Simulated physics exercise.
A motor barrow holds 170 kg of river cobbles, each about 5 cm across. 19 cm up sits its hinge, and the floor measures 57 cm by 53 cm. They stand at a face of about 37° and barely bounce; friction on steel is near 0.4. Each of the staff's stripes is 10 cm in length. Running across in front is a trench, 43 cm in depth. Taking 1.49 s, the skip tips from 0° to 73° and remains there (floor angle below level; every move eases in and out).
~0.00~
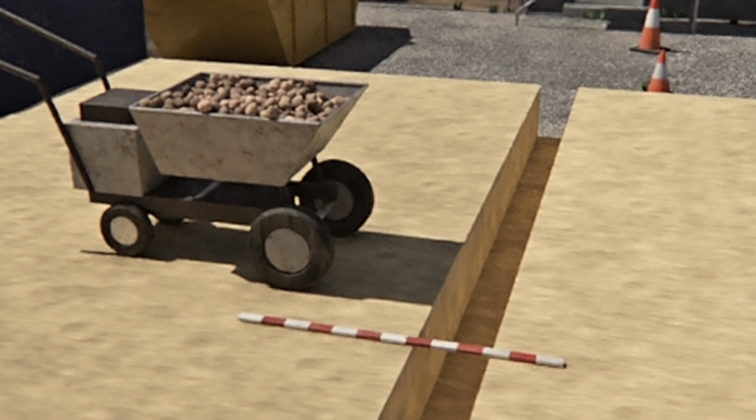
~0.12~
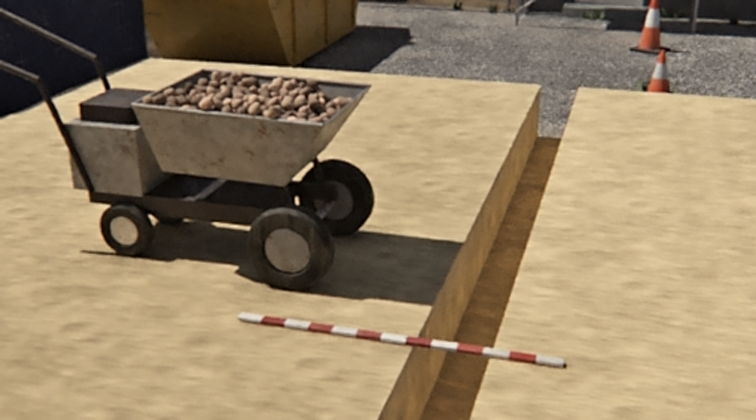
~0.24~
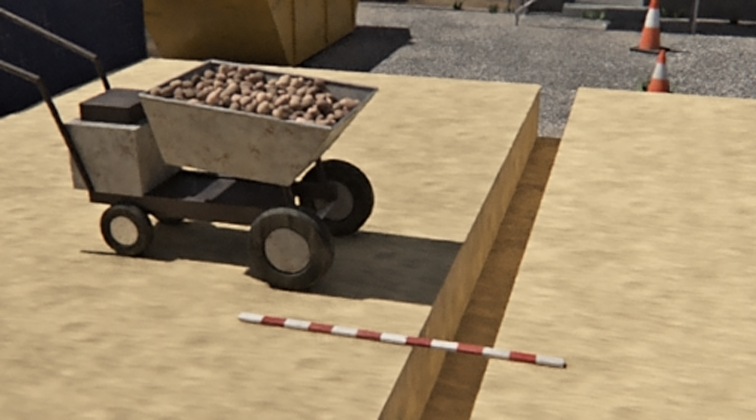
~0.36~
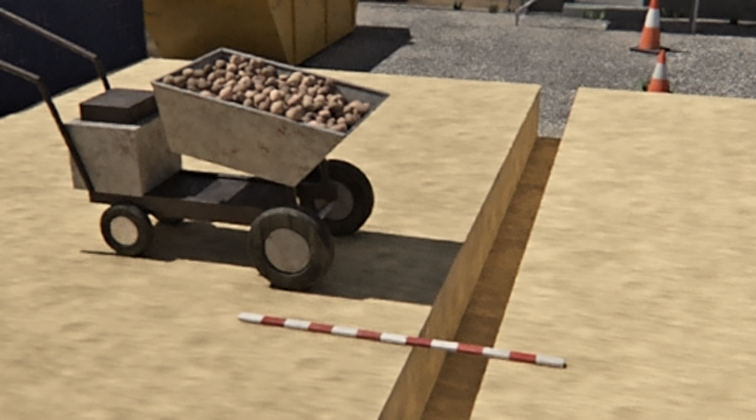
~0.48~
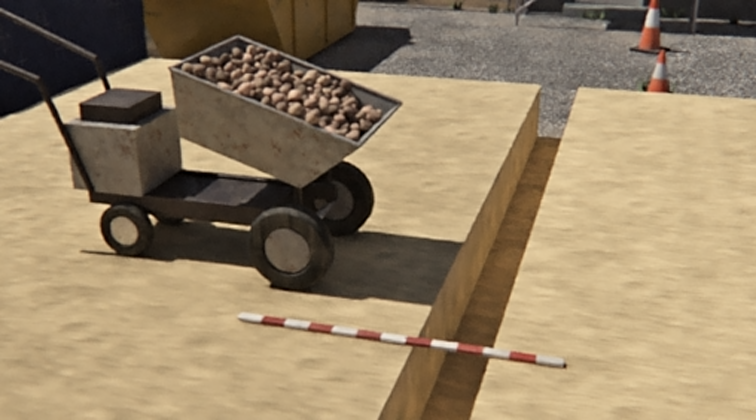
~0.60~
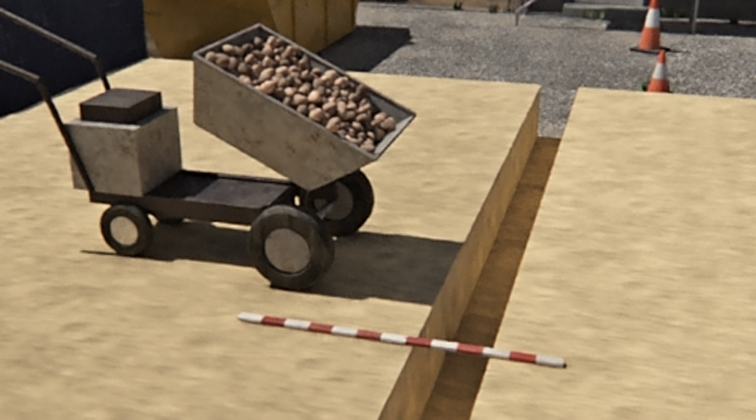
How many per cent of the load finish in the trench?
About 92 per cent.
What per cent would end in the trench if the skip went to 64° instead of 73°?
In that case near 75 per cent.
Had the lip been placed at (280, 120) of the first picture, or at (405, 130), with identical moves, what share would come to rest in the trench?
About 75 per cent from the first spot, about 15 from the second.
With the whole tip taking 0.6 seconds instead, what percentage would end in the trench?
Around 65 per cent would end in the trench.
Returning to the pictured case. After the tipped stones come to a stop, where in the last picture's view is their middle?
(482, 337).
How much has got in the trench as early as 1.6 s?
Approx. 45 % of the load.
After 1.1 s the floor is at 62°; 98 % in the skip, 1 % short of the trench, 1 % in the trench; the foremost stones are at (450, 234).
After 1.6 s the floor is at 73°; 50 % in the skip, 44 % in the trench, 5 % past the trench; the foremost stones are at (568, 291).
After 1.9 s the floor is at 73°; 25 % in the skip, 66 % in the trench, 8 % past the trench; the foremost stones are at (659, 296).
After 3.9 s the floor is at 73°; 0 % in the skip, 92 % in the trench, 8 % past the trench; the foremost stones are at (714, 283).
